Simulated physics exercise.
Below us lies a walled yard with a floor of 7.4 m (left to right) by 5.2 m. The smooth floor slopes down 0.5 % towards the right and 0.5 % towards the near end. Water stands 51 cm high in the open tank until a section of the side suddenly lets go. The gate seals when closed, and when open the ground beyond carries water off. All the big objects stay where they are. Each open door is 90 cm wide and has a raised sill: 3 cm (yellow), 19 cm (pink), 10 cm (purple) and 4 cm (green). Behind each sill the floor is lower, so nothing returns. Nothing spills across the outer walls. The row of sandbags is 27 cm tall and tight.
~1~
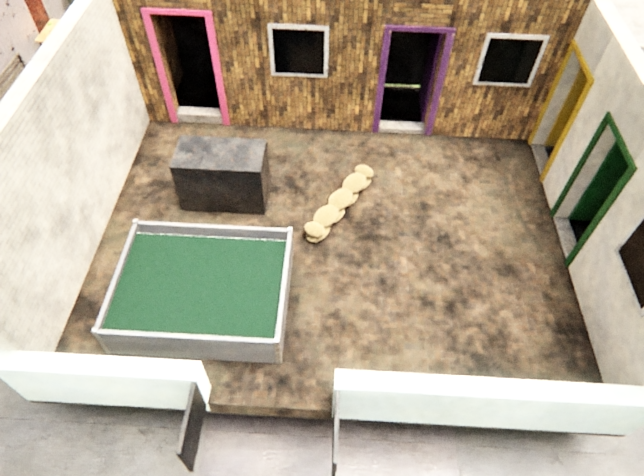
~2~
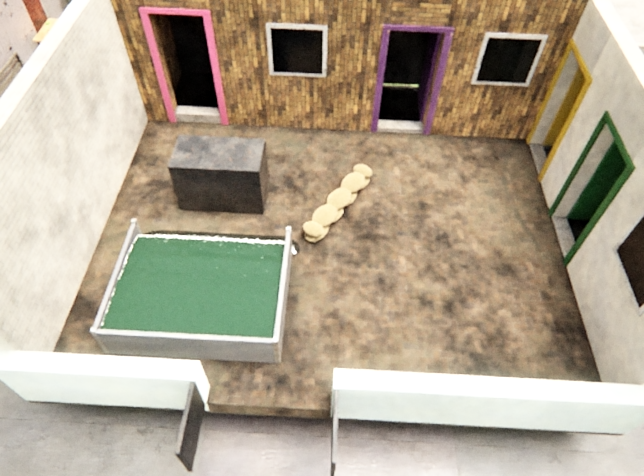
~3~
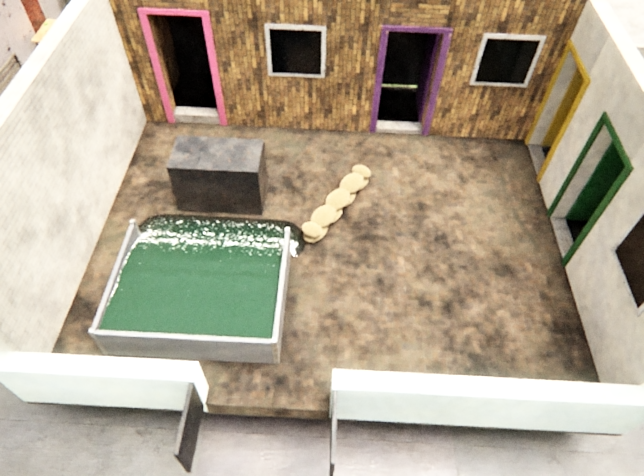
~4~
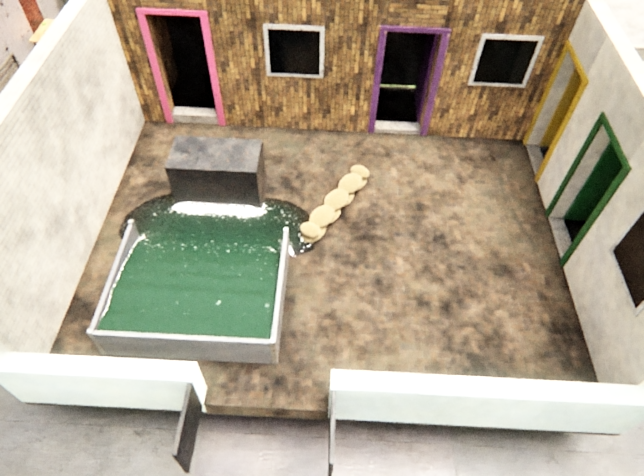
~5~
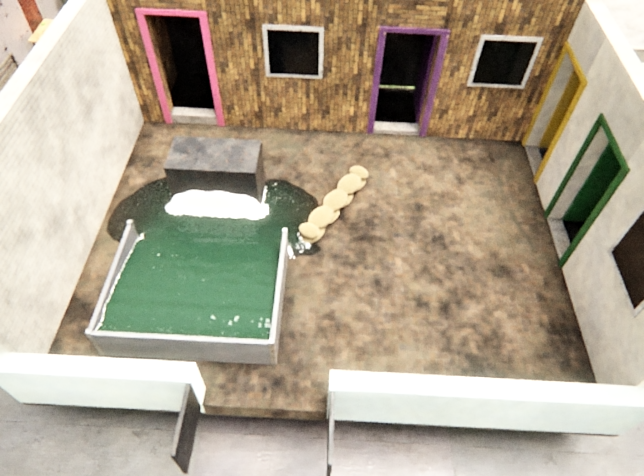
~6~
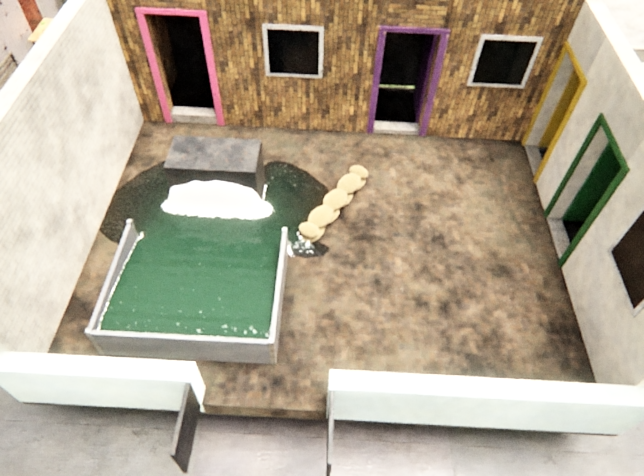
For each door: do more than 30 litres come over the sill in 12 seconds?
Within that time: At the yellow door it passes the limit; at the pink door it does not reach the limit; at the purple door it stays under the limit; at the green door it does not reach the limit.
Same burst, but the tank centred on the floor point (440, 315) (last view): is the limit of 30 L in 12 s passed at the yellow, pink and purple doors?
Then: Yellow above, pink not over, purple over.
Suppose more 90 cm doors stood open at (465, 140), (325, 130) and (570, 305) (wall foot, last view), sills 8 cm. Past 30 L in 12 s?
In that order: Under, above, not over.
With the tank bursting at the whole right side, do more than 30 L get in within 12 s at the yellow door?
Against that limit: Yellow past it.
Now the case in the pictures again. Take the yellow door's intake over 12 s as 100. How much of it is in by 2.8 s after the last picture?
Some 0 per cent by then.
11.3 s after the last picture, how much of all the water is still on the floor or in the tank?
Some 90 per cent remains.
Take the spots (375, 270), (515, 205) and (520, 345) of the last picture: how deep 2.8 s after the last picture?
Roughly 1, 0 and 0 cm, in turn.
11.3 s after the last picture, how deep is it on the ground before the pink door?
Roughly 5.5 cm deep.
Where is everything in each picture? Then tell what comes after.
The open tank at (201, 280) is whole and still, 51 cm deep, in the first picture.
The front is at a hidden place, 1.2 m from the gap on the open tank's far side; 0.4 m2 of floor is under water; 51 cm left at the back of the open tank, in the second picture.
Water pours out on the open tank's far side and has run 1.4 m, to (300, 235); typically 9 cm deep outside, 51 cm at the open tank's back, in the third picture.
The front is at (307, 221), 1.6 m from the gap on the open tank's far side; 2.3 m2 of floor is under water; 51 cm left at the back of the open tank, in the fourth picture.
The front is at (311, 204), 1.9 m from the gap on the open tank's far side; 3.1 m2 of floor is under water; 47 cm left at the back of the open tank, in the fifth picture.
The front is at (293, 170), 2.2 m from the gap on the open tank's far side; 4.1 m2 of floor is under water; 42 cm left at the back of the open tank, in the sixth picture.
Then, 0.7 s after the last picture water covers 25 % of the floor and is deepest (38 cm) near (224, 226); yellow door not reached, pink door 6 cm at the sill, 0 L in, purple door not reached, green door not reached.
Then, 1.5 s after the last picture water covers 30 % of the floor and is deepest (31 cm) near (338, 131); yellow door not reached, pink door 15 cm at the sill, 0 L in, purple door 12 cm at the sill, 0 L in, green door not reached.
Then, 2.8 s after the last picture water covers 50 % of the floor and is deepest (24 cm) near (246, 126); yellow door 2 cm at the sill, 2 L in, pink door 15 cm at the sill, 2 L in, purple door 8 cm at the sill, 4 L in, green door not reached.
Then, 6.3 s after the last picture water covers 75 % of the floor and is deepest (13 cm) near (336, 184); yellow door 8 cm at the sill, 76 L in, pink door 9 cm at the sill, 2 L in, purple door 8 cm at the sill, 4 L in, green door 5 cm at the sill, 0 L in.
Then, 11.3 s after the last picture water covers 90 % of the floor and is deepest (9 cm) near (324, 206); yellow door 6 cm at the sill, 136 L in, pink door 5 cm at the sill, 2 L in, purple door 4 cm at the sill, 4 L in, green door 5 cm at the sill, 2 L in.
